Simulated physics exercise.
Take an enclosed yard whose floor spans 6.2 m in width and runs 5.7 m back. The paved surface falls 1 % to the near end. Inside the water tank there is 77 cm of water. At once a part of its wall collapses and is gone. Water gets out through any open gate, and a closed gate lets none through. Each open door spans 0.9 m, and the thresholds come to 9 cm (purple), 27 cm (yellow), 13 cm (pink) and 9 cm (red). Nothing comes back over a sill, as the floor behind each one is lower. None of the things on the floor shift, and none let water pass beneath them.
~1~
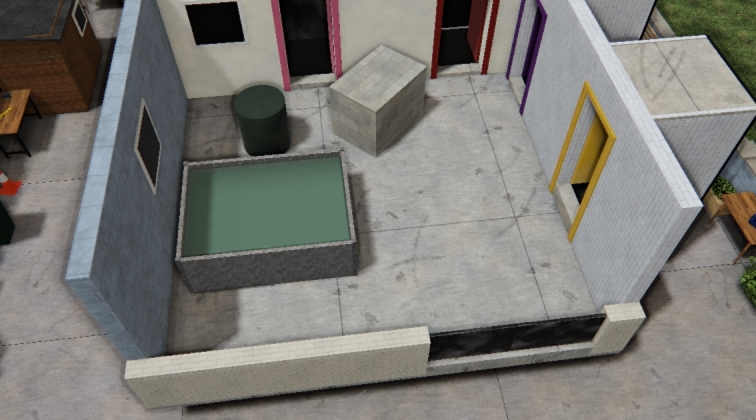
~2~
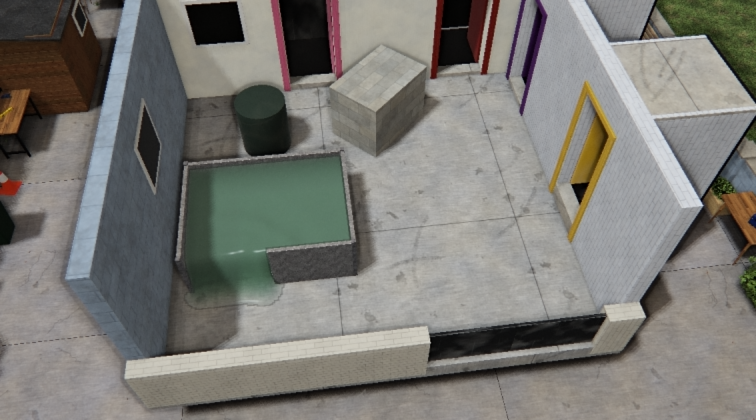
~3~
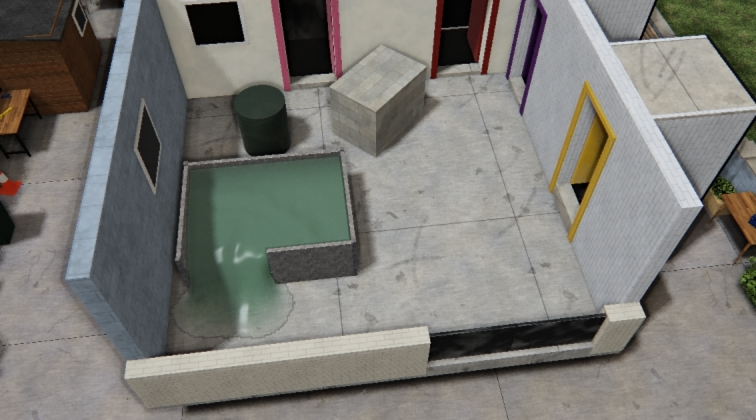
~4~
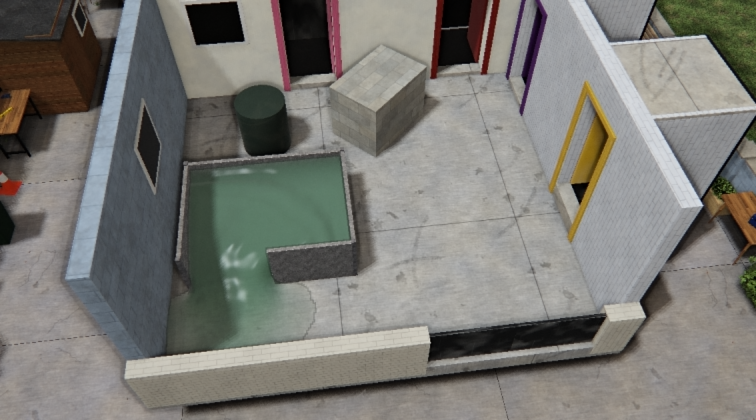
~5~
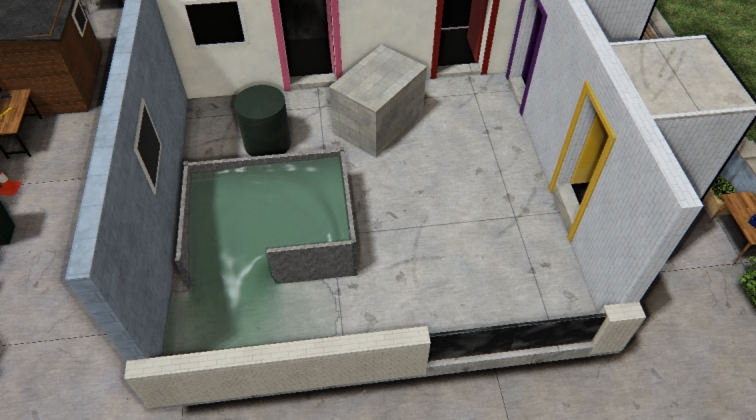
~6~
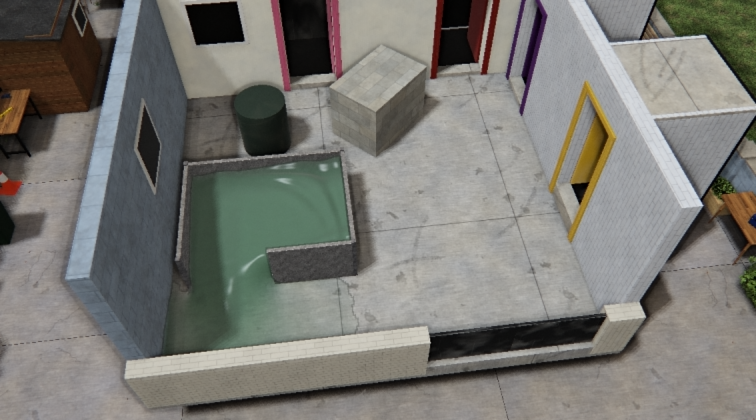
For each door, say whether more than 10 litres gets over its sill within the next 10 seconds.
Purple door: Yes; yellow door: No; pink door: No; red door: Yes.
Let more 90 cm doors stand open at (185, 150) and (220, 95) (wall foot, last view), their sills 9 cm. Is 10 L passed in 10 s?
Well, the first one ends up on the low side, the second one on the high side.
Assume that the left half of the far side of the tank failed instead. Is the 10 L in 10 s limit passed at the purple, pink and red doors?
For purple, too much; for pink, too much; for red, too little.
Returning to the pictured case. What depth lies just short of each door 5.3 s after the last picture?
You'd see purple at 10 cm, yellow at 15 cm, pink at 4 cm and red at 17 cm.
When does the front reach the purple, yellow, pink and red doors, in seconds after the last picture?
The front reaches purple at 3.0 s, yellow at 2.2 s, pink at 3.0 s, red at 3.8 s.
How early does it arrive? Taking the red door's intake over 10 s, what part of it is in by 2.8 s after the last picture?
0 per cent, roughly.
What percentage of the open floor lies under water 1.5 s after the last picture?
About 35 per cent.
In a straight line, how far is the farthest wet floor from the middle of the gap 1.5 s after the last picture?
About 5.4 m.
Then, 0.7 s after the last picture water covers 15 % of the floor and is deepest (66 cm) near (178, 380); purple door not reached, yellow door not reached, pink door not reached, red door not reached.
Then, 1.5 s after the last picture water covers 35 % of the floor and is deepest (50 cm) near (164, 382); purple door not reached, yellow door not reached, pink door not reached, red door not reached.
Then, 2.8 s after the last picture water covers 60 % of the floor and is deepest (34 cm) near (164, 382); purple door not reached, yellow door 24 cm at the sill, 0 L in, pink door not reached, red door not reached.
Then, 5.3 s after the last picture water covers 85 % of the floor and is deepest (24 cm) near (386, 92); purple door 10 cm at the sill, 3 L in, yellow door 15 cm at the sill, 1 L in, pink door 4 cm at the sill, 0 L in, red door 17 cm at the sill, 26 L in.
Then, 9.3 s after the last picture water covers 100 % of the floor and is deepest (14 cm) near (524, 164); purple door 13 cm at the sill, 59 L in, yellow door 9 cm at the sill, 1 L in, pink door 5 cm at the sill, 0 L in, red door 13 cm at the sill, 103 L in.
